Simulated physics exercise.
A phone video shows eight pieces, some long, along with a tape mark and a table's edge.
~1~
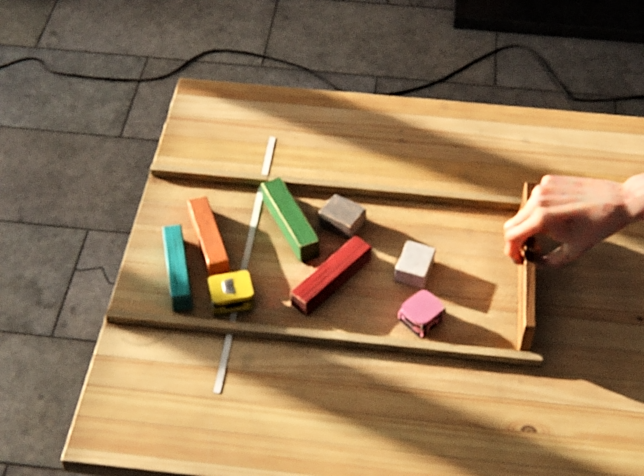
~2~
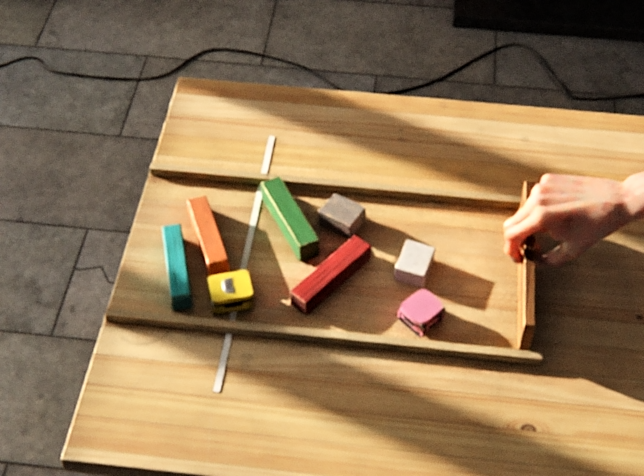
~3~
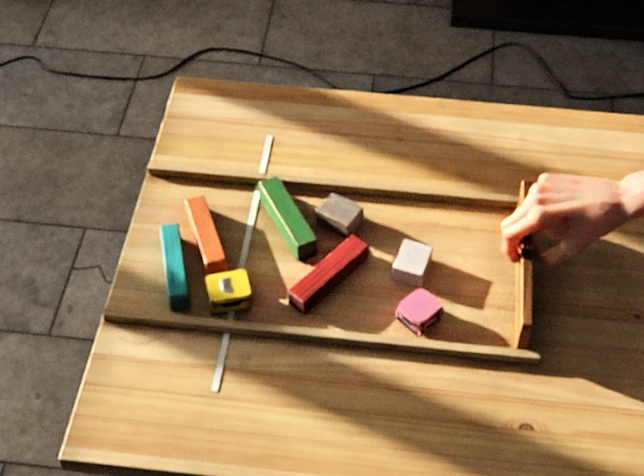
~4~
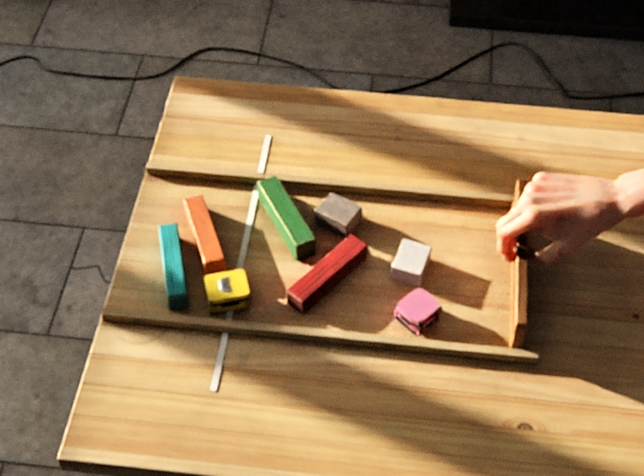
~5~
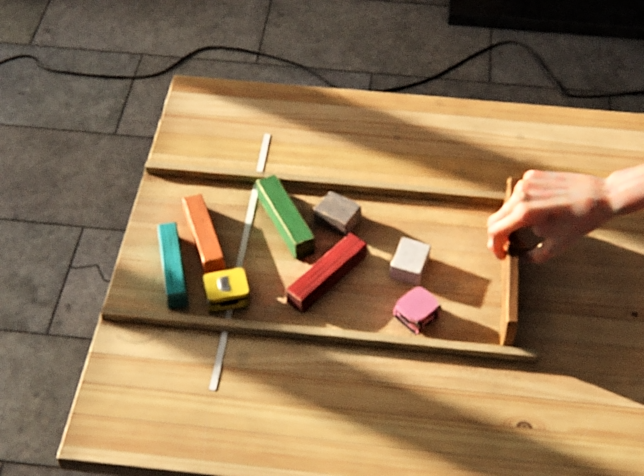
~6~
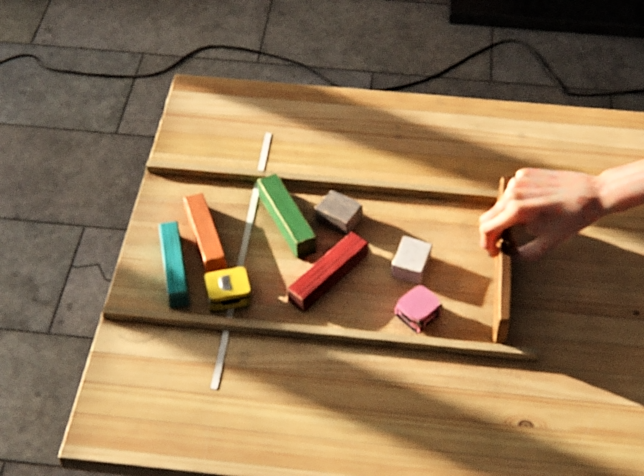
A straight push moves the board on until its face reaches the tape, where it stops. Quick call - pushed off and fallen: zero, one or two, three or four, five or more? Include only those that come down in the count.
Call: Zero.
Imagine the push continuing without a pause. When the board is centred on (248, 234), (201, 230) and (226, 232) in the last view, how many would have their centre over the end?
Taking the three positions in turn, the counts come to 0, 2 and 1.
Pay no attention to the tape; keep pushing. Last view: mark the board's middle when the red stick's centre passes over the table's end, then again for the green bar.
The middle is at (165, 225) when it's the red stick, and at (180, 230) when it's the green bar.
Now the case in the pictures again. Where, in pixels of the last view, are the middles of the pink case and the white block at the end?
The pink case comes to rest at (216, 299), and the white block comes to rest at (229, 245).
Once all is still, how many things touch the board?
Total: 3.
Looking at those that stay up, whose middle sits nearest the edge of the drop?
Turquoise stick.
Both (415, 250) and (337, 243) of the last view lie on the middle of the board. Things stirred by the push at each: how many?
At the one place 2, at the other 5.
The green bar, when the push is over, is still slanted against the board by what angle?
Somewhere near 20 degrees, I'd say.
Soon after, none off yet; turquoise stick at rest near (174, 264); orange bar at rest near (205, 232); yellow case at rest near (228, 291).
In the end, the number that fall off is zero.
